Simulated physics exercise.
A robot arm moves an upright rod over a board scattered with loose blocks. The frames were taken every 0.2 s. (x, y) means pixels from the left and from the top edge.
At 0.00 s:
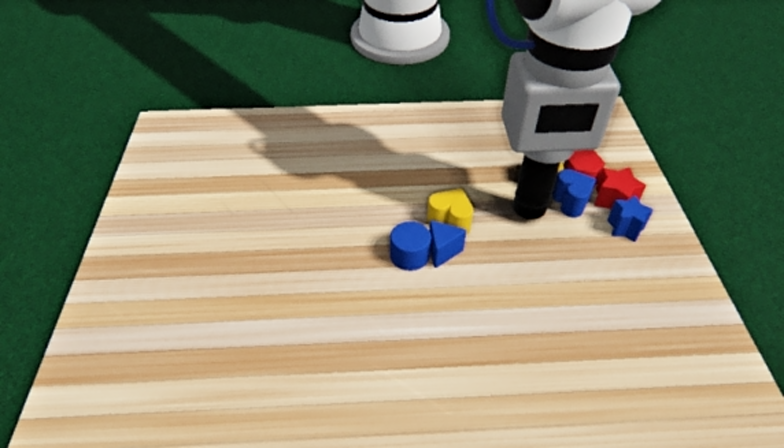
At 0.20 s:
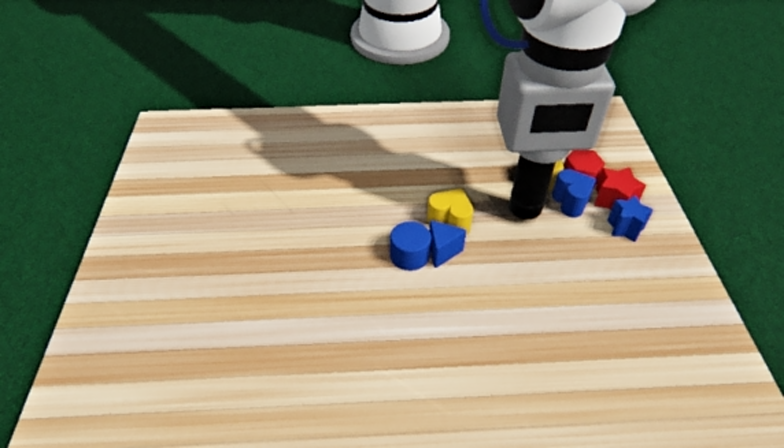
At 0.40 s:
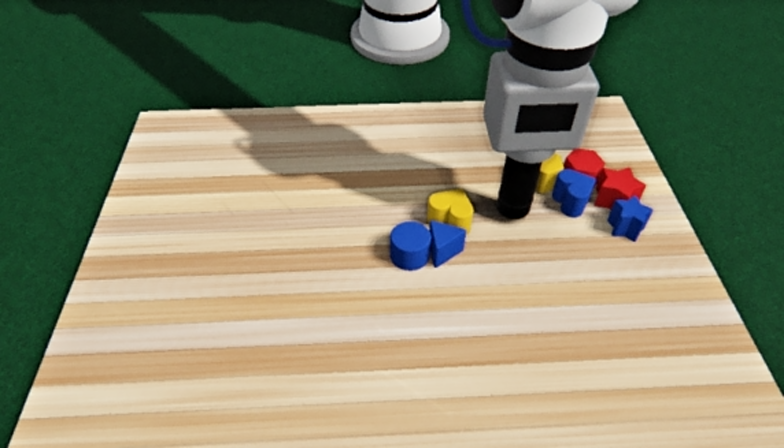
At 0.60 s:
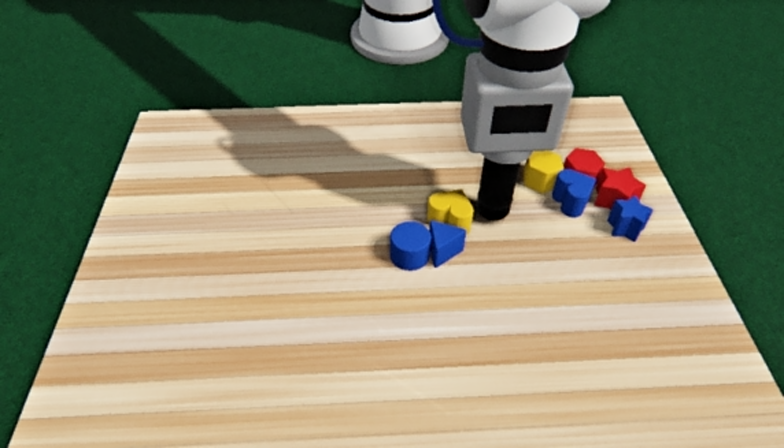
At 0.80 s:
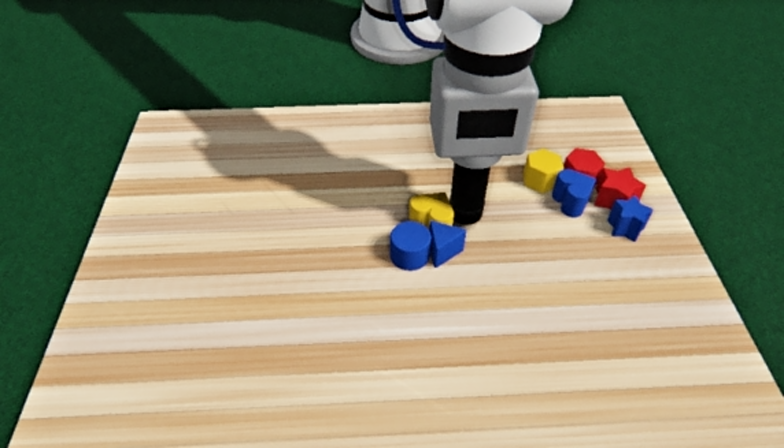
On a pale striped wooden board over a green surface, the view looks down from a fixed, raised angle. A white and grey robot arm holds a black rod upright between a yellow heart, blue circle and blue triangle near the middle and a cluster of red, blue and yellow blocks at right. The rod slides left, away from the cluster, and pushes the heart slightly left.
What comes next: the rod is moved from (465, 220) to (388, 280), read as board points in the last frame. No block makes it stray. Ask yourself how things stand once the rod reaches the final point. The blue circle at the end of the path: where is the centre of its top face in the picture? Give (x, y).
The blue circle ends near (348, 267).
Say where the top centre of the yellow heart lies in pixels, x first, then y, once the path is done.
Its top centre is at about (404, 206).
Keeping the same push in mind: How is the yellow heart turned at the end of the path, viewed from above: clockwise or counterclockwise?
Viewed from above: Clockwise.
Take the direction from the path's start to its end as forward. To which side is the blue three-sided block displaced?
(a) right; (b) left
Choice b: Left.
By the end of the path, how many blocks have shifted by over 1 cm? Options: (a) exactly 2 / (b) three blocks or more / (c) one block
Choice b: Three blocks or more.
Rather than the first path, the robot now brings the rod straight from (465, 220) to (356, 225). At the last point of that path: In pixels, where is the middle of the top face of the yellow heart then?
At pixel (321, 213).
The first path, step by step. One third of the way, rod at (440, 232); blue circle at (405, 239); yellow heart at (409, 206), turned 25° clockwise; blue three-sided block at (441, 241).
Two thirds of the way, rod at (415, 252); blue circle at (380, 253); yellow heart at (404, 206), turned 45° clockwise; blue three-sided block at (436, 257), turned 50° anticlockwise.
At the end, rod at (388, 273); blue circle at (348, 267); yellow heart at (404, 206), turned 45° clockwise; blue three-sided block at (436, 259), turned 60° anticlockwise.
